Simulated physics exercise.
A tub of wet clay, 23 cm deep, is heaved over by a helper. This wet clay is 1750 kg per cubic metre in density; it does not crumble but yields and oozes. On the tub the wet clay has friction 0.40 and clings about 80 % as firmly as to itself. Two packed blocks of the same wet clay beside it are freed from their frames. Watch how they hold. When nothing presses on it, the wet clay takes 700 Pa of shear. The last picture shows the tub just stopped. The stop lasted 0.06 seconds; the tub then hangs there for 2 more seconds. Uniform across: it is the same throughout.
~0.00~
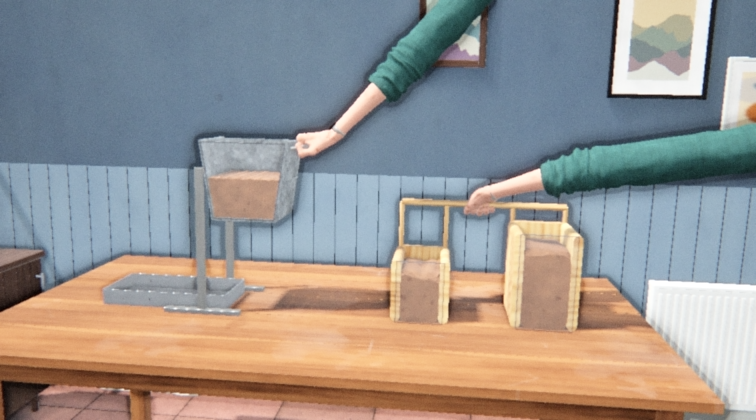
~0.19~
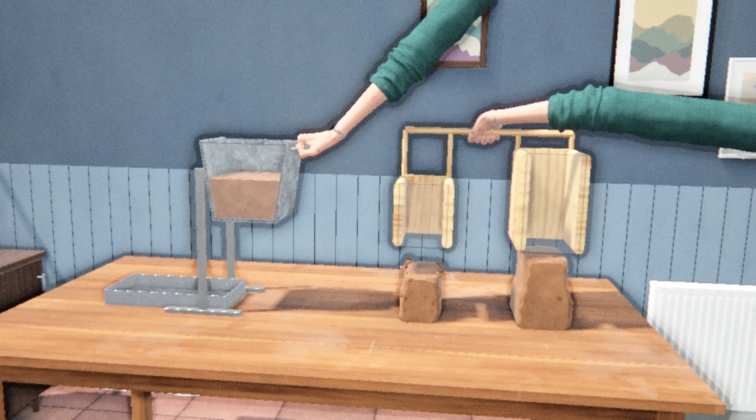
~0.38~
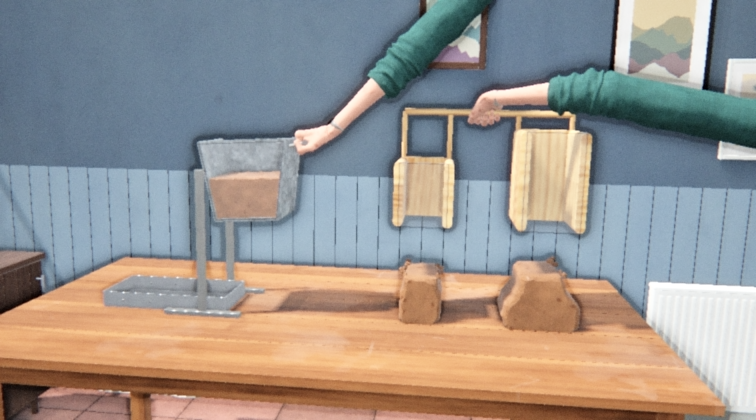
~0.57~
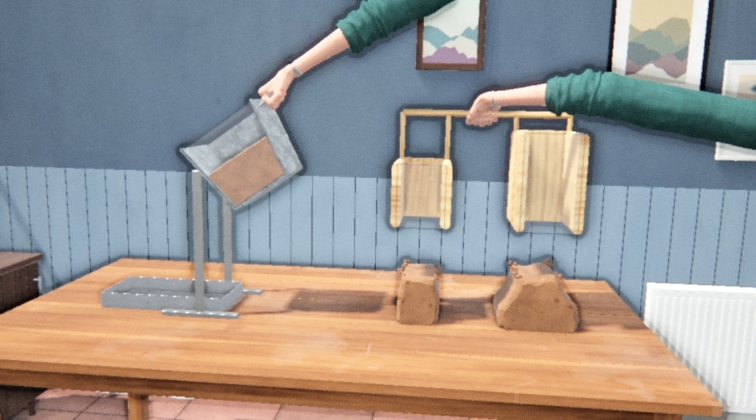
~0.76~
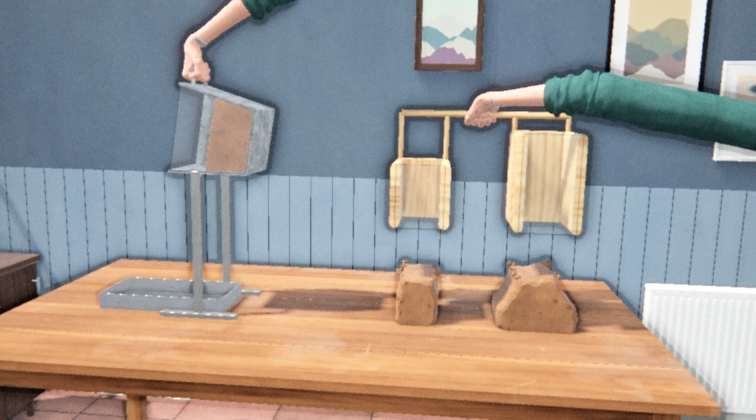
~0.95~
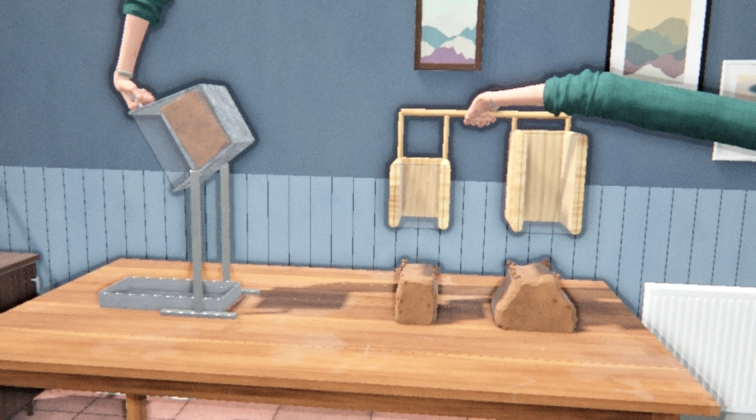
A hand lifts wooden moulds off two clay blocks while another tilts a grey tub leftward.
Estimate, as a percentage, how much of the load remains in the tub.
I would say about 0 per cent remains in the tub.
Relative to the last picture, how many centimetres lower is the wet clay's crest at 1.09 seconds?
About 12 cm.
By 1.09 s, the tub is at 120 degrees and holds 83 %.
By 1.26 s, the tub is at 120 degrees and holds 0 %.
By 1.43 s, the tub is at 120 degrees and holds 0 %.
By 1.60 s, the tub is at 120 degrees and holds 0 %.
By 2.95 s, at the end, the tub is at 120 degrees and holds 0 %.
